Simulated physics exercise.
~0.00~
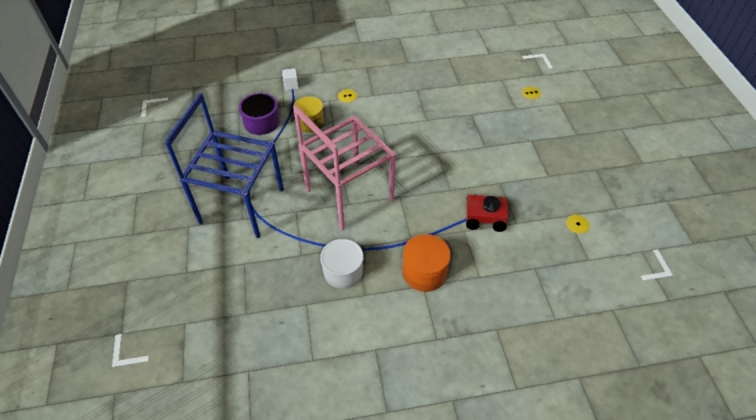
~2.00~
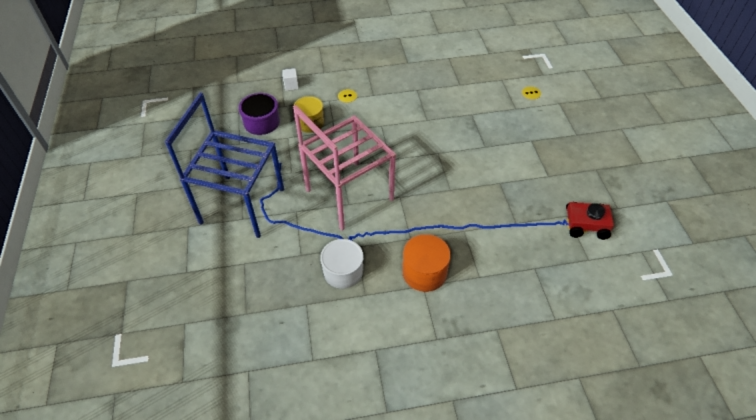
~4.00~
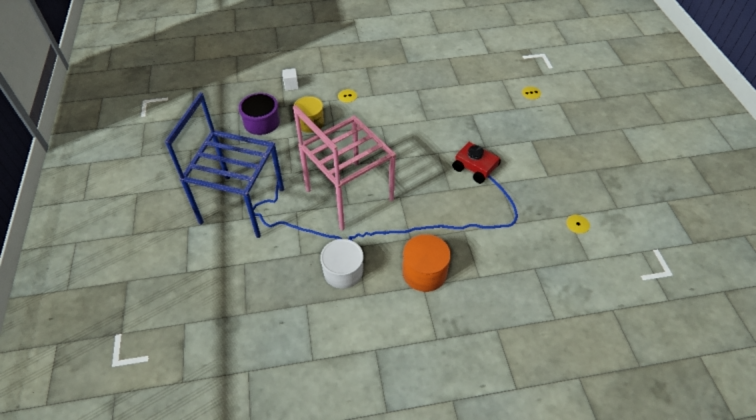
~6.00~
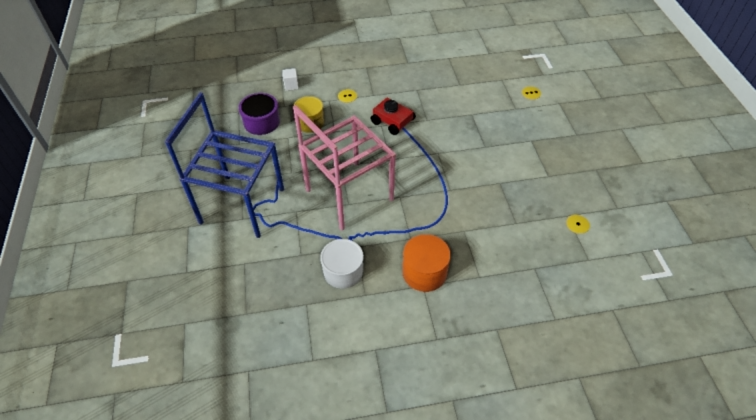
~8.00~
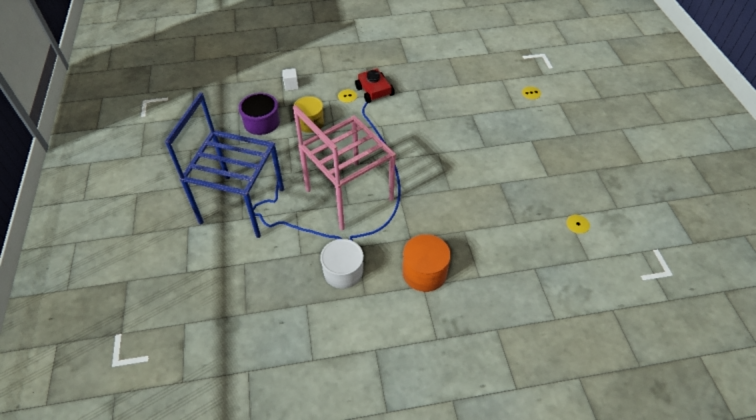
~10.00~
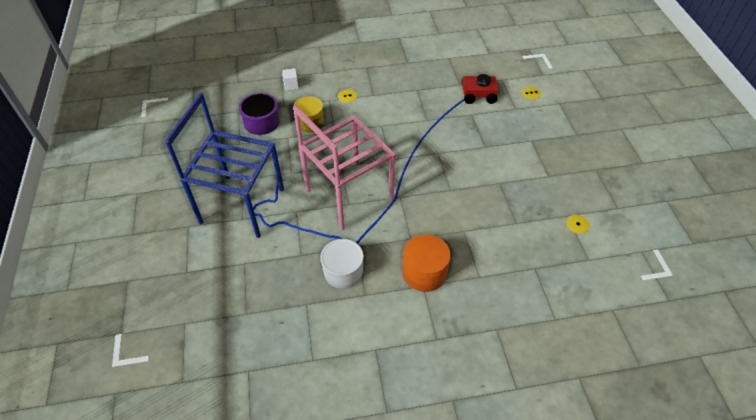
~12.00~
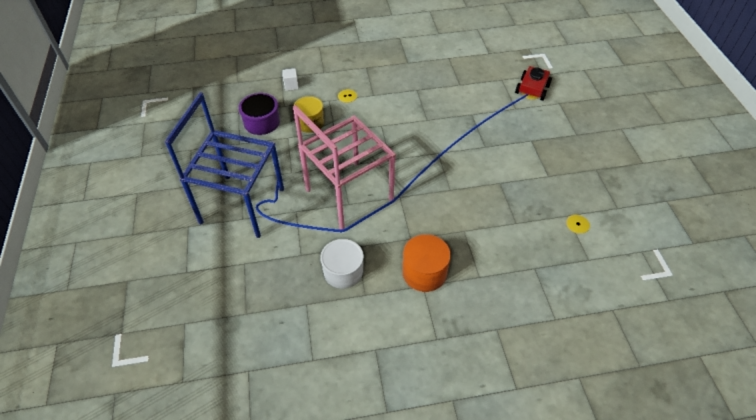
The clip opens on a tiled hallway floor, where a small red cart trails a blue lead that curves past two chairs and back to a small white block near the purple pot and yellow bucket. The cart drives right to the one-dot yellow mark, and the lead comes away from the block, its loose end lying by the blue chair. It then heads up and left, past the pink chair, to the two-dot mark. Finally it turns right to the three-dot mark, drawing the lead into a long diagonal. It ends there, unplugged, with the chairs, pot, buckets and orange tub unmoved.
